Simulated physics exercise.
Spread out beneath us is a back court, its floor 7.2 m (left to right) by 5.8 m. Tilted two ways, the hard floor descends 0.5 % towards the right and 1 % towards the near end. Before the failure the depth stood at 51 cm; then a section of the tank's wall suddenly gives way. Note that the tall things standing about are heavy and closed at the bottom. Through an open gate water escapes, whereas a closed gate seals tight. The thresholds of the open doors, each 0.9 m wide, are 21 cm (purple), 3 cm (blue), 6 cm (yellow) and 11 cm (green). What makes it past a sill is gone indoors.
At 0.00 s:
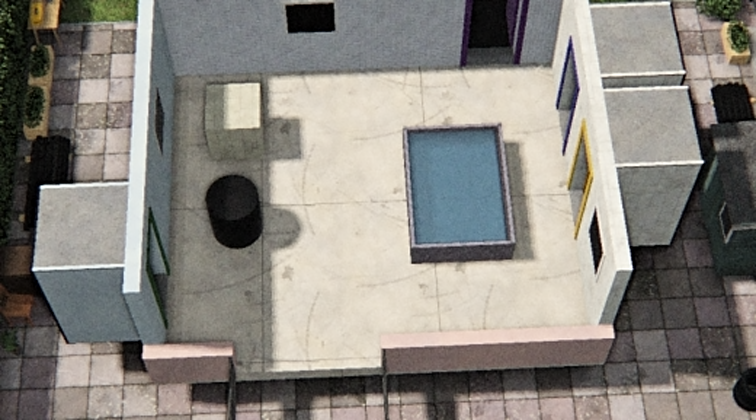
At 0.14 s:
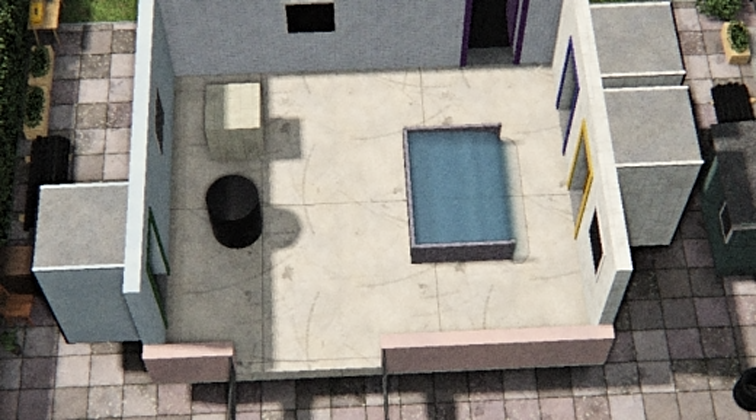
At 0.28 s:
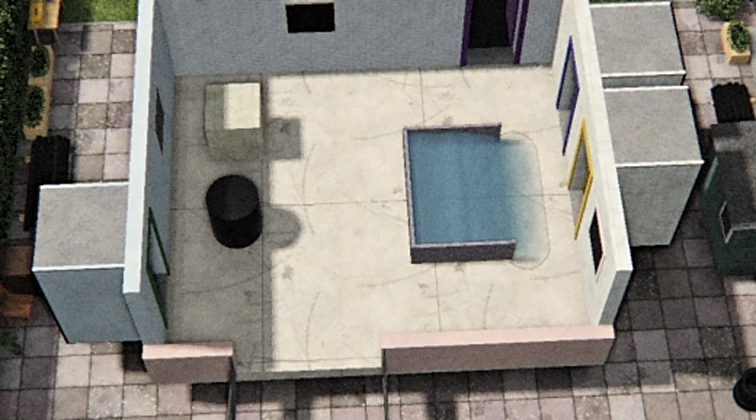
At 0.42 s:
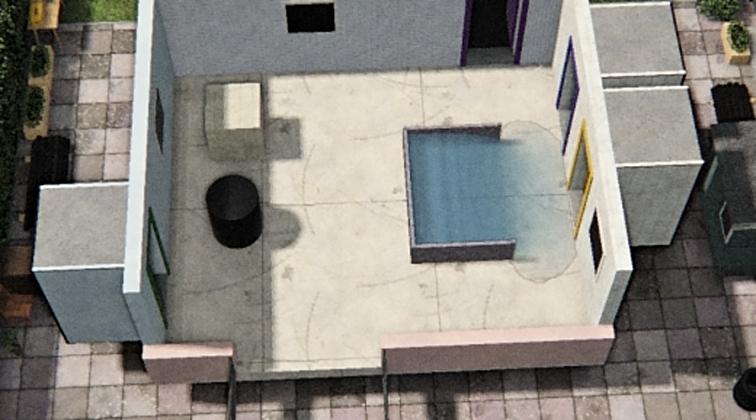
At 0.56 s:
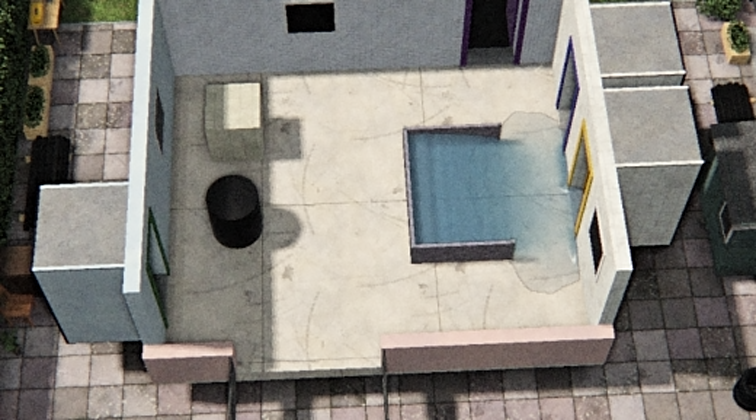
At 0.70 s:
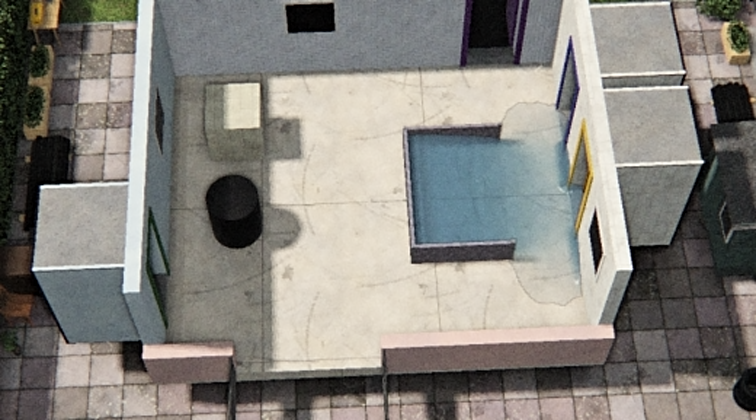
The video shows a walled courtyard from above, where the right side of a rectangular tank of blue water disappears and water spreads rightward across the pale floor, reaching the wall by the yellow-framed doorway, while everything else stays still.
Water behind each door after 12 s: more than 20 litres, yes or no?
Purple door: No; blue door: Yes; yellow door: Yes; green door: No.
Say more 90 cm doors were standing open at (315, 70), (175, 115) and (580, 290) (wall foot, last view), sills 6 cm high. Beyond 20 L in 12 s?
In that order: Short of it, short of it, beyond it.
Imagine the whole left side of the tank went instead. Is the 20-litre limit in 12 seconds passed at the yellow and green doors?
Checking each door against the limit: Yellow does not exceed it, green tops it.
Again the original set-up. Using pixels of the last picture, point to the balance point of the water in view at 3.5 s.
Centre: Approx. (503, 215) px.
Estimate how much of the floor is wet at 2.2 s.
Near 20 per cent is wet.
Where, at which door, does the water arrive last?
The green door.
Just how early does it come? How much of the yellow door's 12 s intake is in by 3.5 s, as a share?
It comes to about 95 per cent.
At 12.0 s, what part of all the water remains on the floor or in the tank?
Share still there: About 60 %.
After 1.4 s water covers 15 % of the floor and is deepest (36 cm) near (567, 223); purple door not reached, blue door 17 cm at the sill, 48 L in, yellow door 35 cm at the sill, 175 L in, green door not reached.
After 2.2 s water covers 20 % of the floor and is deepest (28 cm) near (583, 335); purple door 5 cm at the sill, 0 L in, blue door 14 cm at the sill, 114 L in, yellow door 27 cm at the sill, 344 L in, green door not reached.
After 3.5 s water covers 35 % of the floor and is deepest (22 cm) near (583, 335); purple door 10 cm at the sill, 0 L in, blue door 9 cm at the sill, 167 L in, yellow door 14 cm at the sill, 455 L in, green door not reached.
After 7.0 s water covers 80 % of the floor and is deepest (9 cm) near (584, 344); purple door 4 cm at the sill, 0 L in, blue door 6 cm at the sill, 204 L in, yellow door 6 cm at the sill, 489 L in, green door 5 cm at the sill, 0 L in.
After 12.0 s water covers 95 % of the floor and is deepest (8 cm) near (563, 345); purple door 2 cm at the sill, 0 L in, blue door 4 cm at the sill, 218 L in, yellow door 4 cm at the sill, 491 L in, green door 4 cm at the sill, 0 L in.
